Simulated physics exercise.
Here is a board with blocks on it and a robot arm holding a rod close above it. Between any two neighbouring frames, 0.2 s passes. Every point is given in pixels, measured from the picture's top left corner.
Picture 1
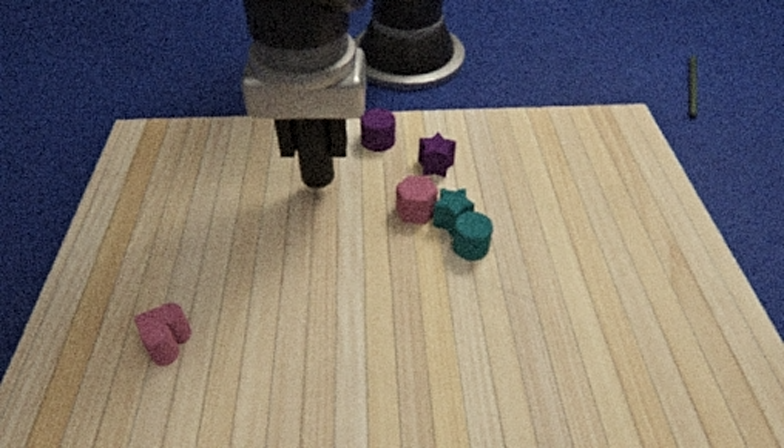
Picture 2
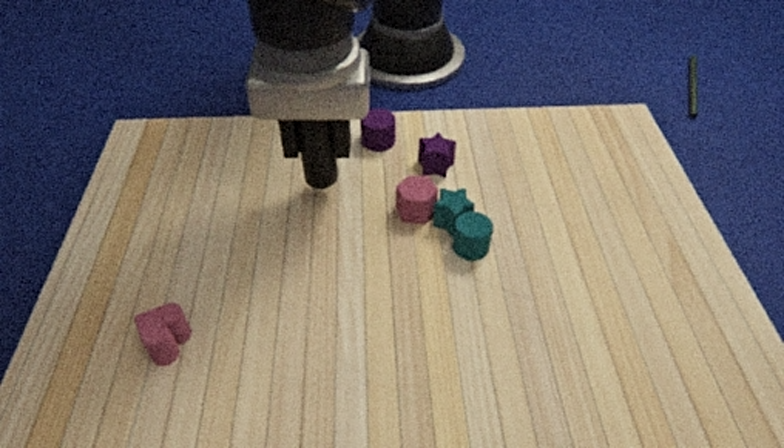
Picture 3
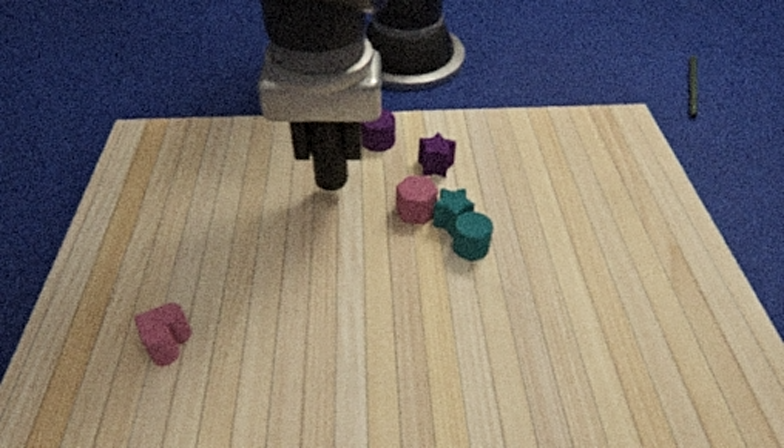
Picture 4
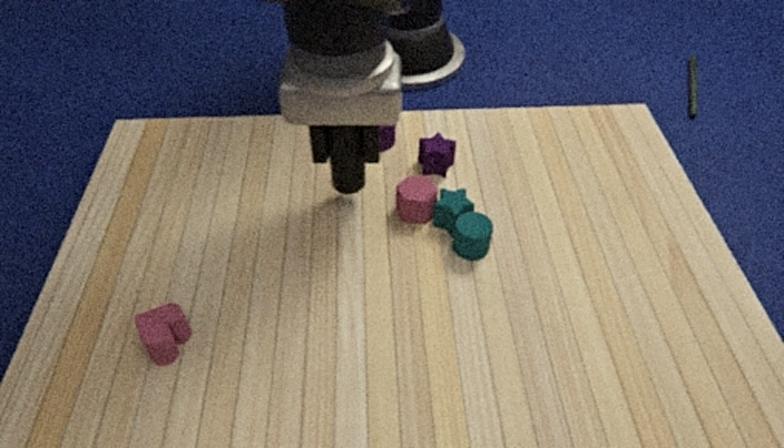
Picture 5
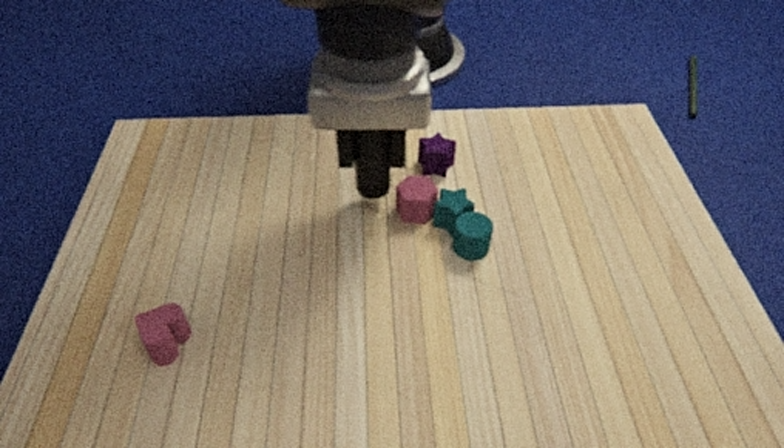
On a pale wooden board set over a blue surface, a robot arm holds a dark rod just above the wood, with pink, purple and turquoise blocks around it. The arm barely shifts at first, then moves steadily right until the rod is beside the pink hexagon, while the blocks stay still.
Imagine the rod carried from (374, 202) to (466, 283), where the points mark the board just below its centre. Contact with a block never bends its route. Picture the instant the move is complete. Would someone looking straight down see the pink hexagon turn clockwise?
I expect not.
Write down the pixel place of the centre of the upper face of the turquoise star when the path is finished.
I'd place it at (481, 199), taking the centre of its top.
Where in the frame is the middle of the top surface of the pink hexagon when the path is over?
The middle of the upper face of the pink hexagon will lie at about (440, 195) in the picture.
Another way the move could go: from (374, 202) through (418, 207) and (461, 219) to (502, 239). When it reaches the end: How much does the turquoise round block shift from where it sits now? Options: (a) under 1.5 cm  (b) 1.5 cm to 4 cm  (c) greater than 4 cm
Choice b: 1.5 cm to 4 cm.
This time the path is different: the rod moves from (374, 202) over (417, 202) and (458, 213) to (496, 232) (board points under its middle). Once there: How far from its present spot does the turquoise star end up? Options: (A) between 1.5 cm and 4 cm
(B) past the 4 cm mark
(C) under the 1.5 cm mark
B: Past the 4 cm mark.
On the path given first. One third of the way, rod at (403, 215); pink hexagon at (436, 194), turned 55° anticlockwise; turquoise star at (478, 199), turned 20° clockwise; turquoise round block at (482, 227).
Two thirds of the way, rod at (435, 242); pink hexagon at (440, 195), turned 75° anticlockwise; turquoise star at (481, 199), turned 25° clockwise; turquoise round block at (482, 227).
At the end, rod at (468, 270); pink hexagon at (440, 195), turned 75° anticlockwise; purple star still; turquoise star at (481, 199), turned 25° clockwise; turquoise round block at (482, 227).
